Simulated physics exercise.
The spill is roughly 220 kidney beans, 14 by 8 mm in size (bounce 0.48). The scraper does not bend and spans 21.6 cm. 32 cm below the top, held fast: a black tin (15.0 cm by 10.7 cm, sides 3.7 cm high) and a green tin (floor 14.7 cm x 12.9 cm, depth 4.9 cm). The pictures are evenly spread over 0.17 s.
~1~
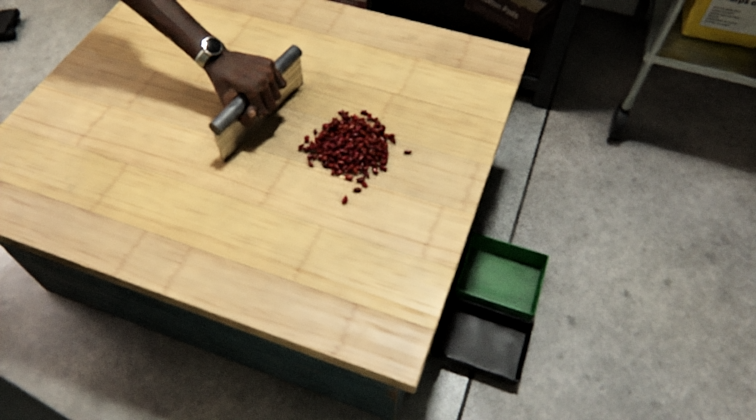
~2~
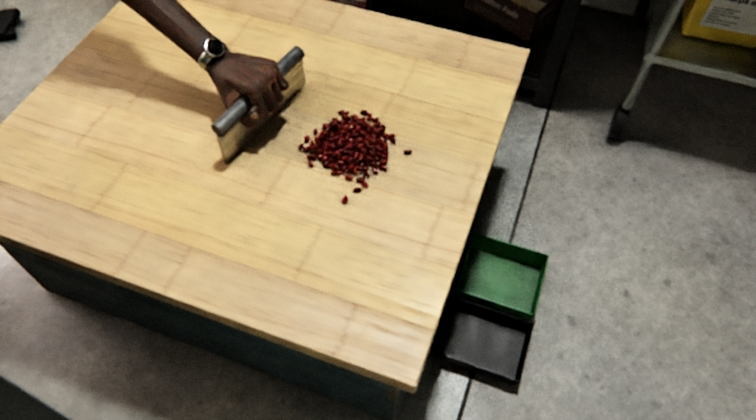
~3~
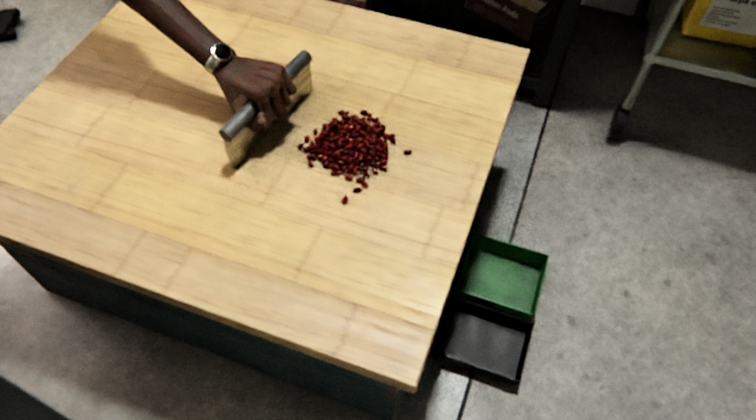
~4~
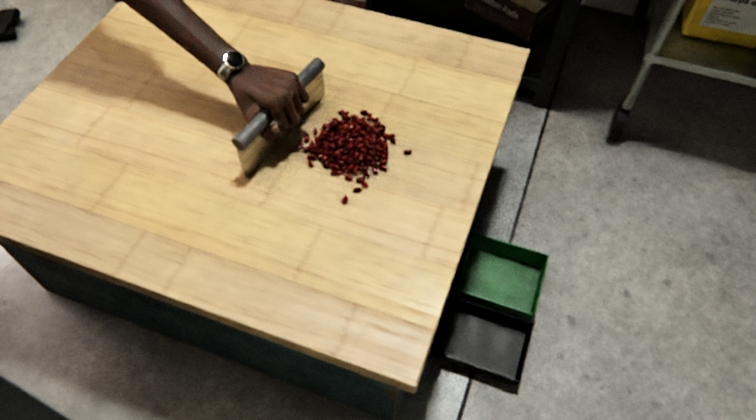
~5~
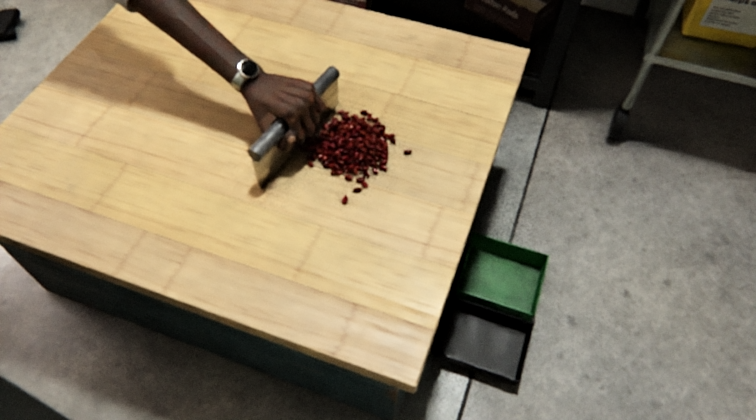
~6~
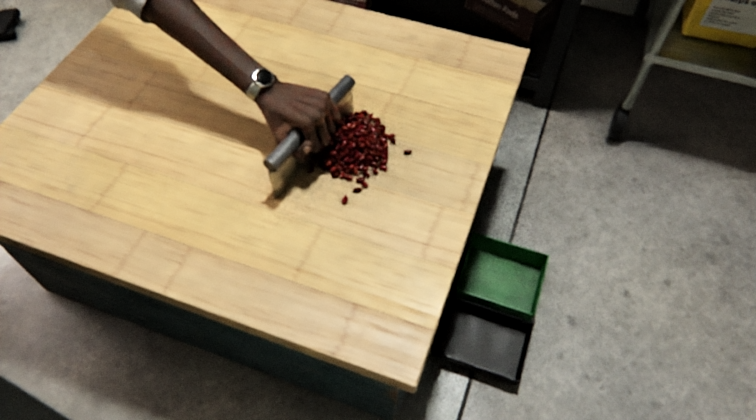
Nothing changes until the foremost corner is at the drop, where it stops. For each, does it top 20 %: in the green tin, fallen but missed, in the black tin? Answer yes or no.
Green tin: No, missed: Yes, black tin: No.
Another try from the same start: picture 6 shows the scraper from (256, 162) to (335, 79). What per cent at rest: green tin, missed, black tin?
Green tin 10, missed 25, black tin 50.
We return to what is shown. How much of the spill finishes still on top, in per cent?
Roughly 10 per cent.
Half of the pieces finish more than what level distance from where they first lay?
About 50 cm.
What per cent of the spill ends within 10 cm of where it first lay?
Some 0 per cent.
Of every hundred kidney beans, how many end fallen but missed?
About 70 per cent.
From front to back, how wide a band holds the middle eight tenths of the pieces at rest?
Roughly 48 cm.
Then, 0.18 s after the last picture, scraper 29 cm from its start, spill 21 cm wide; still on top 100 %.
Then, 0.37 s after the last picture, scraper 38 cm from its start, spill 27 cm wide; off the edge, not caught 75 %, still on top 25 %.
Then, 0.53 s after the last picture, scraper 38 cm from its start, spill 33 cm wide; black tin 10 %, green tin 5 %, off the edge, not caught 75 %, still on top 10 %.
In the end, black tin 10 %, green tin 5 %, fallen but missed 70 %, still on top 10 %.
